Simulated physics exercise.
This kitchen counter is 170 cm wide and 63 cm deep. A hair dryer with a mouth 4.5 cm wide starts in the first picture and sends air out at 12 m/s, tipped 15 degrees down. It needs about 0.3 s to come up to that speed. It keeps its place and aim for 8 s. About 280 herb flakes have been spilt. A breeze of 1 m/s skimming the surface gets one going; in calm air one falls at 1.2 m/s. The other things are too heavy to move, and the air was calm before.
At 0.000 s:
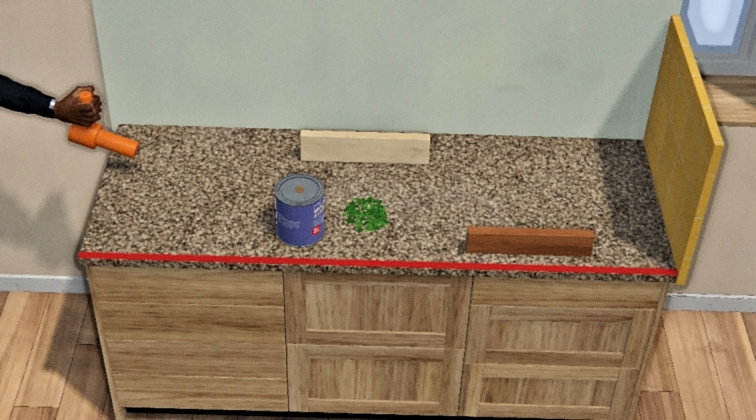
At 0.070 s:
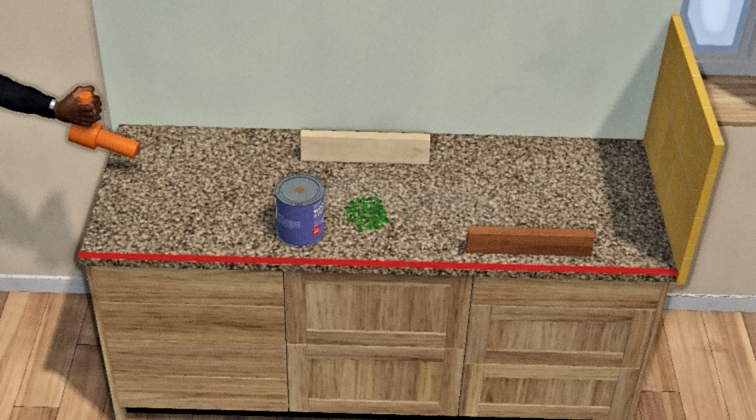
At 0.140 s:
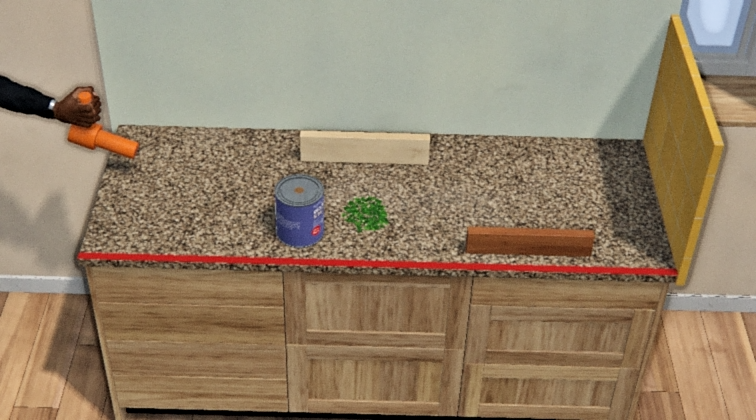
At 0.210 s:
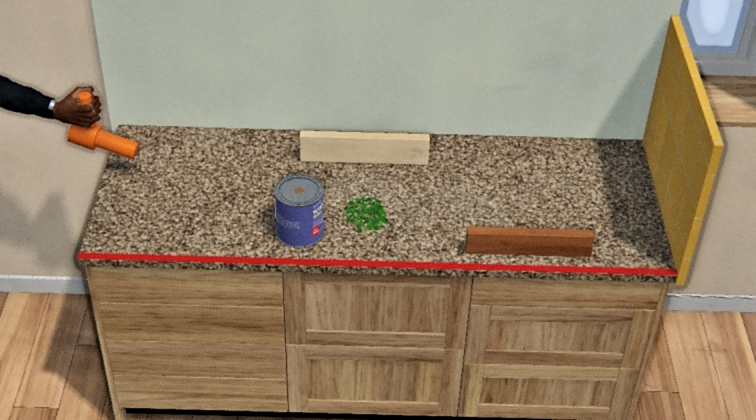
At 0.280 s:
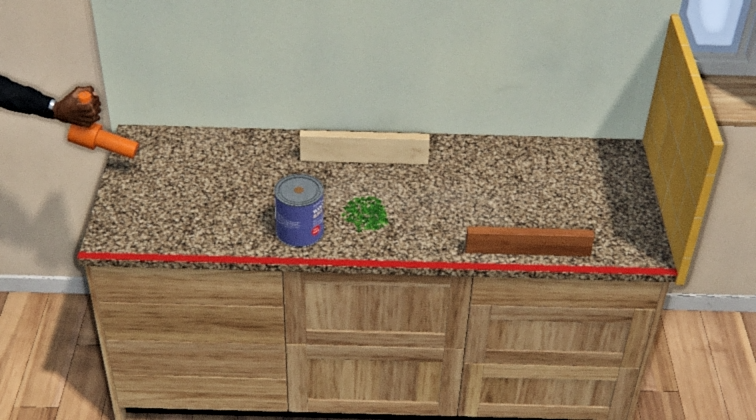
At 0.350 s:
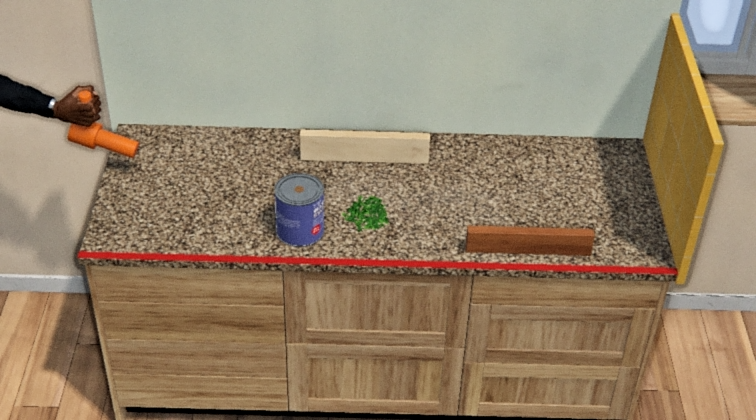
A hand holding an orange hair dryer stays still over a speckled counter with green herb flakes, a tin and boards.
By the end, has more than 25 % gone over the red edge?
Answer: Yes.
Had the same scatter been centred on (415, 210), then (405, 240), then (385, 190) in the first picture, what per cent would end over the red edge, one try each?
In turn about 60 %, 70 %, 10 %.
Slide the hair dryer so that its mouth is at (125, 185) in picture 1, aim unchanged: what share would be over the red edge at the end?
Then about 10 %.
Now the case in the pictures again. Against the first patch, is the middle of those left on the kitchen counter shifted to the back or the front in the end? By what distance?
Towards the back, some 15 cm.
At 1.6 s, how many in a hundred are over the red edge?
Some 60 per cent.
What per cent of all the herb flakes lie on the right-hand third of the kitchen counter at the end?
About 20 %.
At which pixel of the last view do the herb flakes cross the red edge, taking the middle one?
At about (513, 270).
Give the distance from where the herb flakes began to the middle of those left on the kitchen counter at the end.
Roughly 90 cm.
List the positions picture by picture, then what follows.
In the first picture, the middle of the herb flakes is near (368, 215), none has stirred yet and the mouth of the hair dryer is at (136, 151).
In the second picture, the middle of the herb flakes is near (368, 213), none has stirred yet and the red edge is centred on (379, 267).
In the third picture, the middle of the herb flakes is near (368, 214), none has stirred yet, the top of a tin is at (299, 190) and the top of a board is at (365, 135).
In the fourth picture, the middle of the herb flakes is near (368, 214) and none has stirred yet.
In the fifth picture, the middle of the herb flakes is near (368, 213) and none has stirred yet.
In the sixth picture, the middle of the herb flakes is near (368, 213) and none has stirred yet.
After 1.6 s, 63 % are over the red edge; the middle of those still in play is near (670, 242); 55 % have settled or left.
After 2.6 s, 70 % are over the red edge; the middle of those still in play is near (667, 237); 71 % have settled or left.
After 4.4 s, 74 % are over the red edge; the middle of those still in play is near (658, 202); 78 % have settled or left.
After 8.0 s, at the end, 76 % are over the red edge; the middle of those still in play is near (655, 191).
